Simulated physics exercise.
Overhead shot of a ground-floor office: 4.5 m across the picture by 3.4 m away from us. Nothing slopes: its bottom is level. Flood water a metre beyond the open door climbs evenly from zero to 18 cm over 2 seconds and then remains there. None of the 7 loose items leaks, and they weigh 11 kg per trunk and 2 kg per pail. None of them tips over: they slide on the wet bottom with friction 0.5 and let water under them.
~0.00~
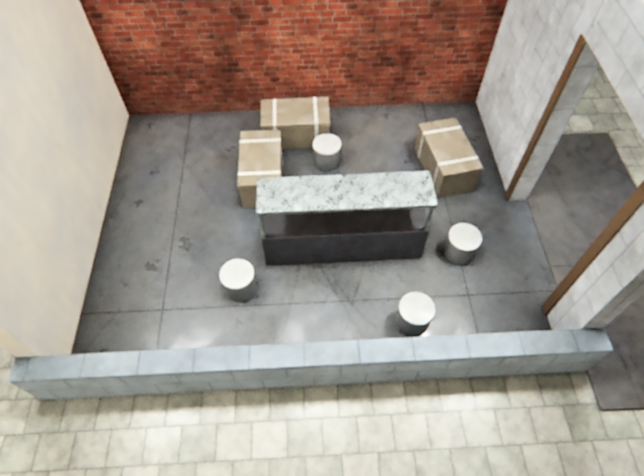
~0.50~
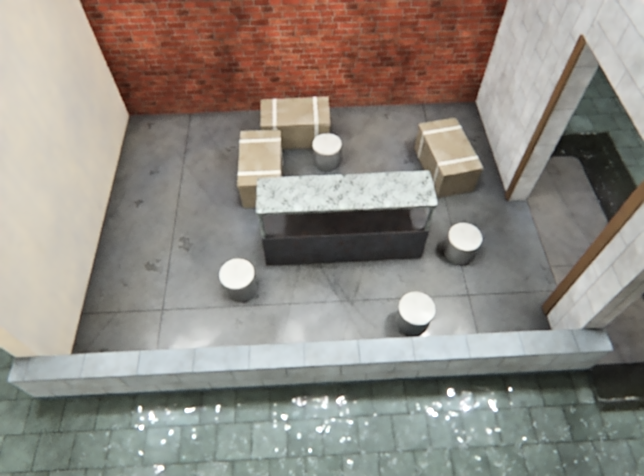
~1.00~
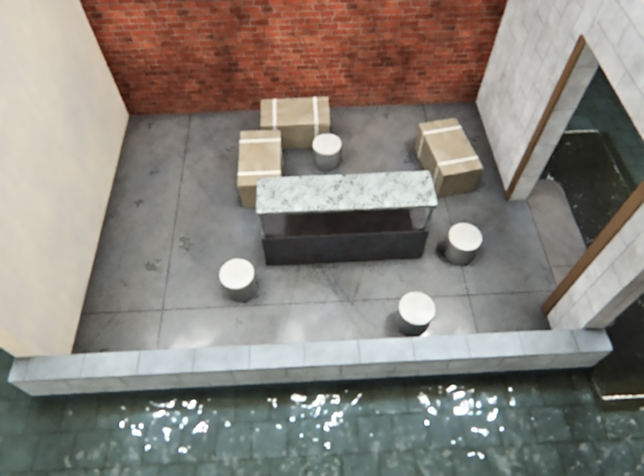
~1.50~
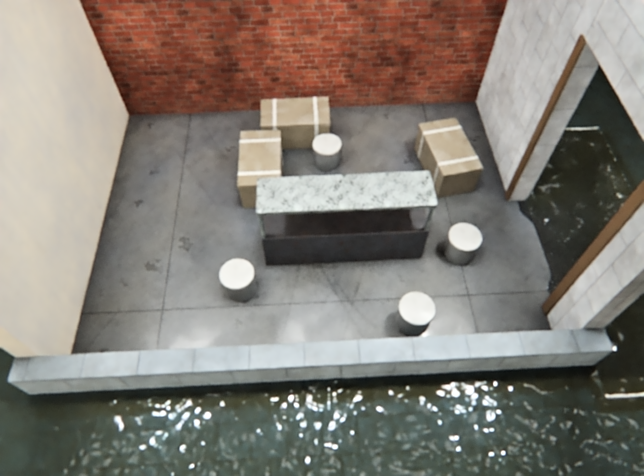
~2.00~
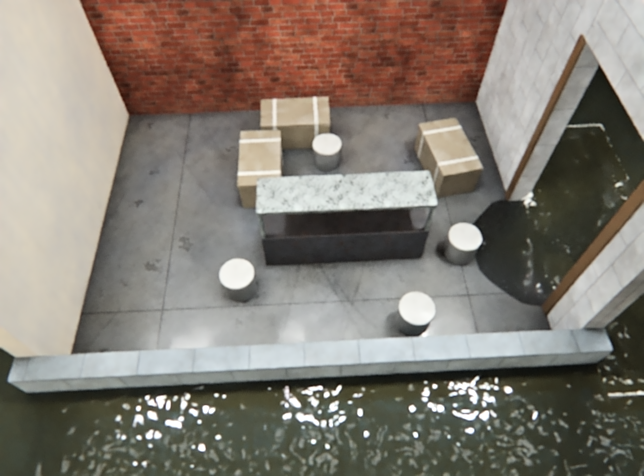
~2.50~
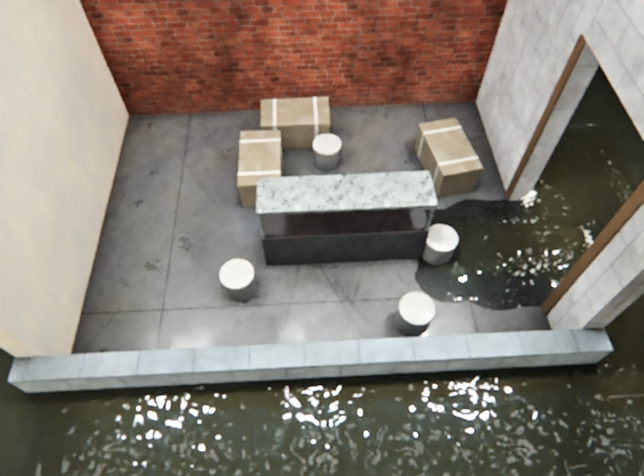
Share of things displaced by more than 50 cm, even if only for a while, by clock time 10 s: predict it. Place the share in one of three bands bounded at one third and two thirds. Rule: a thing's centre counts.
The number moved that far will hit two thirds or go past.
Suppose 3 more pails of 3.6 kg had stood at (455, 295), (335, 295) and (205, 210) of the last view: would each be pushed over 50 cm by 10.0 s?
Well, it goes above, above, below.
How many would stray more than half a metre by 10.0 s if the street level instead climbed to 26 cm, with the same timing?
That would give 6.
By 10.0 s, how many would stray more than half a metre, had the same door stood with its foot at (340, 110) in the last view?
You'd get 7 in that case.
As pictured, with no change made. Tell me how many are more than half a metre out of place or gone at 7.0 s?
By my reckoning, 6.
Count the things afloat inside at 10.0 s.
By my count, 7.
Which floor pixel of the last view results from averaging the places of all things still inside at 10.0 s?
I'd say about (209, 174) in the last view.
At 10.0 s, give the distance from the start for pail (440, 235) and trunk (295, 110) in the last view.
Shifts: 350 cm / 120 cm.
After 3.5 s 1 of 7 are over 50 cm from their spots; 2 afloat.
After 4.5 s 3 of 7 are over 50 cm from their spots; 3 afloat.
After 7.0 s 6 of 7 are over 50 cm from their spots; 5 afloat.
After 10.0 s 7 of 7 are over 50 cm from their spots, and 7 have been at some point; 7 afloat.
